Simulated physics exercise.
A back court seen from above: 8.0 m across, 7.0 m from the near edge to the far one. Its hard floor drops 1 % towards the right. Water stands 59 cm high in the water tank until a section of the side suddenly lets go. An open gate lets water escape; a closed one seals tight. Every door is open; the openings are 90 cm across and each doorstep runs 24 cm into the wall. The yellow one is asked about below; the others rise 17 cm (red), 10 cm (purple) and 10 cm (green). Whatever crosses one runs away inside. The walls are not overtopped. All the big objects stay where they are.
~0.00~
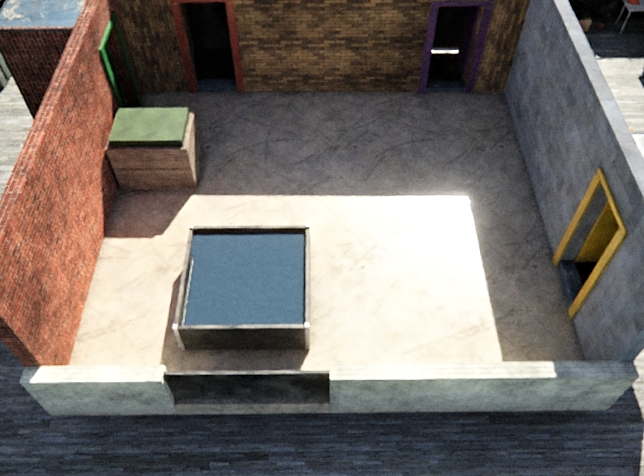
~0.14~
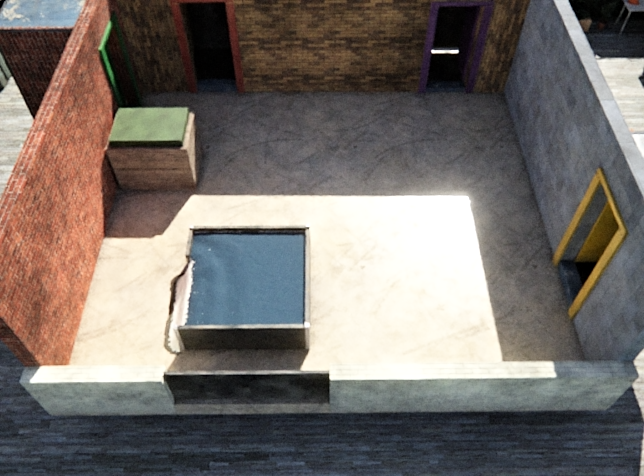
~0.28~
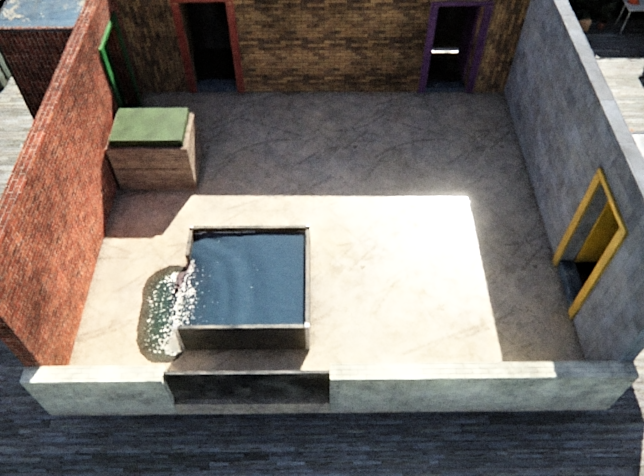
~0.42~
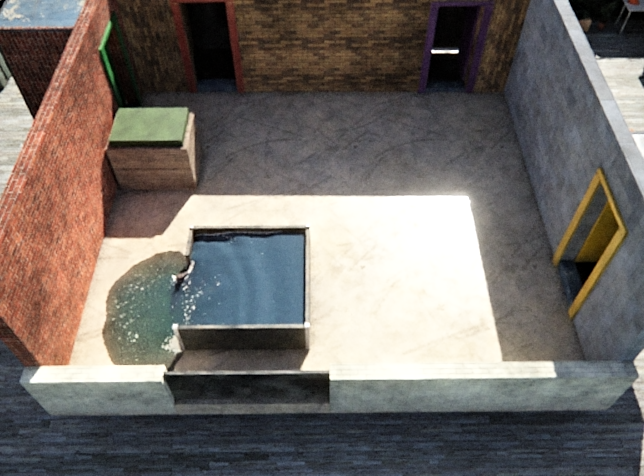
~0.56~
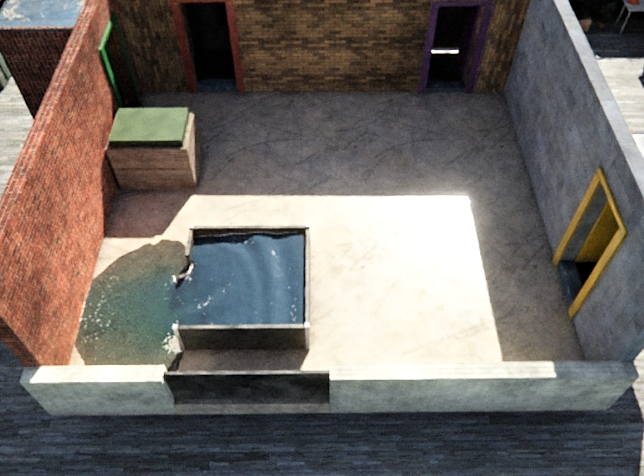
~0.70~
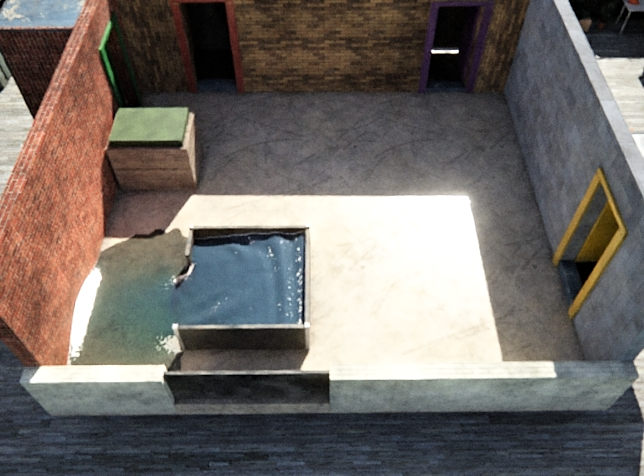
Water burst through the left side of a square tank in a walled courtyard and spread across the pale floor to the red brick wall, while ripples crossed the water still inside.
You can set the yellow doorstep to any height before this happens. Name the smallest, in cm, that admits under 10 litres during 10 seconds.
At least 6.5 cm or so.
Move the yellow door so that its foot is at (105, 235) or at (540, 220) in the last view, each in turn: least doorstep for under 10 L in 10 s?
Roughly 12.0 and 6.5 cm.
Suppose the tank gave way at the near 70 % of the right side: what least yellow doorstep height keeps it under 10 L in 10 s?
Some 21 cm.
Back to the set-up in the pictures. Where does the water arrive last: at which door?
Last comes the purple one.
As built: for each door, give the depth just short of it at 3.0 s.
Depths in cm: Yellow 0, red 0, purple 0, green 2.
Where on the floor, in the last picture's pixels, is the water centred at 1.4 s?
Around (202, 305).
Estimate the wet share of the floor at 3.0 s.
Some 20 per cent of it.
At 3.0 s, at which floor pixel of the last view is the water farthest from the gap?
Near (143, 96).
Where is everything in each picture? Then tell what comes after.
In the first picture, still water, 59 cm deep, in the water tank at (246, 276); the yellow door at (584, 253) is dry.
In the second picture, the gap is at (188, 304), the front 0.3 m out at (168, 339); the back of the water tank holds 59 cm.
In the third picture, water pours out at (189, 305) and has run 0.8 m, to (147, 291); about 10 cm deep outside, 59 cm at the back.
In the fourth picture, the gap is at (189, 306), the front 1.3 m out at (111, 310); the back of the water tank holds 59 cm.
In the fifth picture, the gap is at (189, 306), the front 1.7 m out at (79, 333); the back of the water tank holds 57 cm.
In the sixth picture, the front is at a hidden place, 1.8 m from the gap at (189, 306); 4.1 m2 of floor is wet, 51 cm left at the back; 6.4 m in a straight line remain to the yellow door at (584, 253).
After 1.4 s water covers 10 % of the floor, deepest (52 cm) near (63, 389); it has not reached the yellow door.
After 3.0 s water covers 20 % of the floor, deepest (30 cm) near (126, 193); it has not reached the yellow door.
After 10.0 s water covers 85 % of the floor, deepest (14 cm) near (504, 101); 8 cm at the yellow door, 0 litres in over its 19 cm doorstep.
At the yellow door as built, the water arrived by 5.3 s and peaked near 9 cm at 8.2 s.
Run again over the same 10 s with other heights there, 16 litres in over 6 cm, 3 litres over 8 cm. The limit of 10 litres is kept from about 6.5 cm up.
